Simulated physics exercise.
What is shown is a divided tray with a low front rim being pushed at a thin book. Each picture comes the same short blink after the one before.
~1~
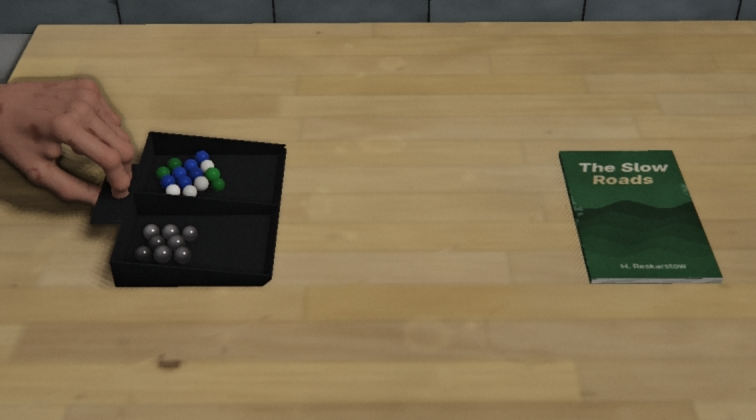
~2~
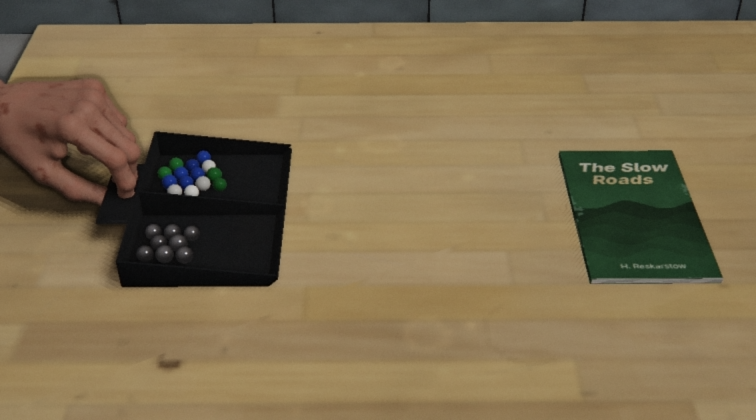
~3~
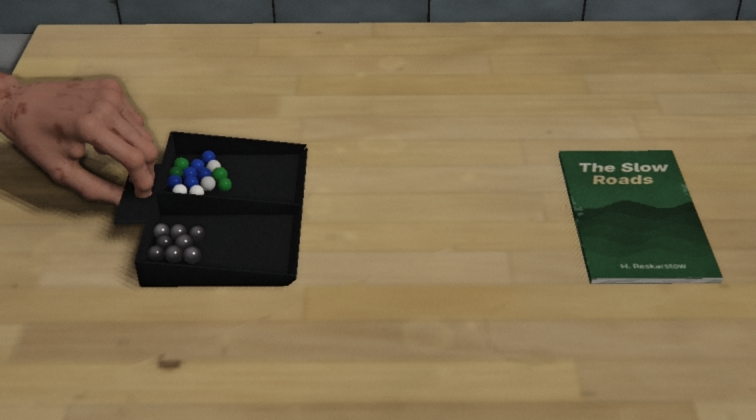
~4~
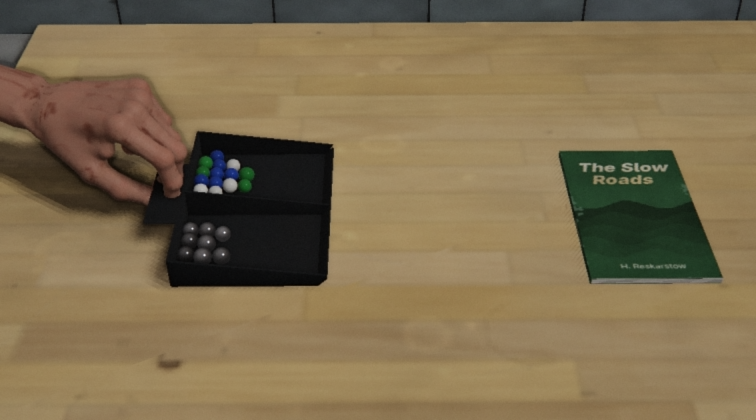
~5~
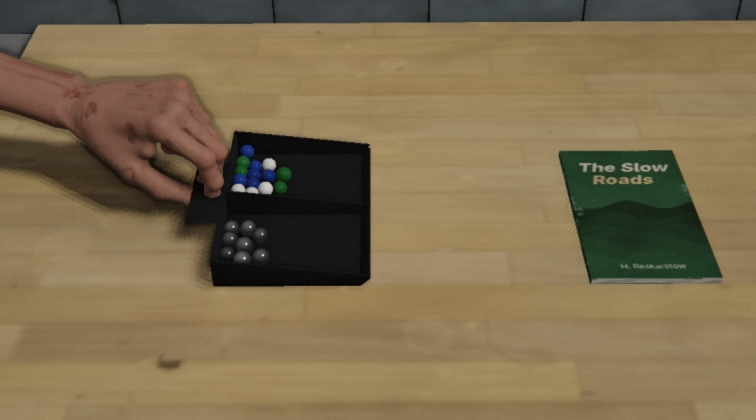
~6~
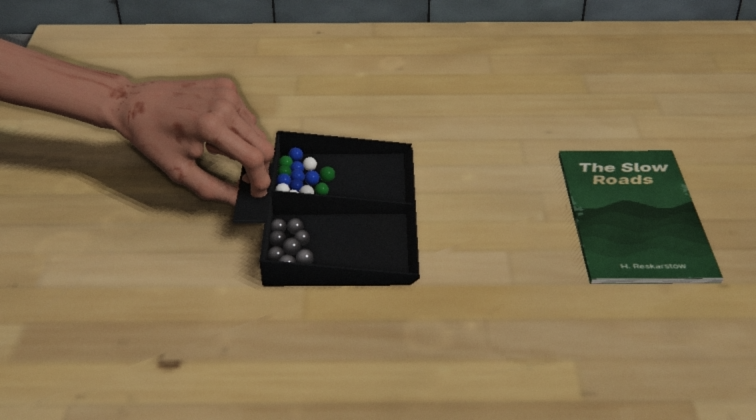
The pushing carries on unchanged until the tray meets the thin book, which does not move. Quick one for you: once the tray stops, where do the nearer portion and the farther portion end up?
Once it stops, the nearer portion is partly out over the front, the farther portion is partly out over the front.
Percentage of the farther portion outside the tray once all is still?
Some 60 %.
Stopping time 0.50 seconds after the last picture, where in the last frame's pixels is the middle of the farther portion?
About (599, 179).
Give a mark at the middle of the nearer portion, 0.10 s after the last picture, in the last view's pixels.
Around (383, 242).
Then, 0.10 s after the last picture, tray still sliding, front rim near (498, 207); nearer portion all inside; farther portion all inside.
Then, 0.29 s after the last picture, tray stopped at the thin book; nearer portion all inside, moved towards the front rim; farther portion all inside, moved towards the front rim.
Then, 0.50 s after the last picture, tray stopped at the thin book; nearer portion about half out of the tray; farther portion about two thirds out of the tray.
By the end, tray stopped at the thin book; nearer portion about half out of the tray; farther portion about two thirds out of the tray.
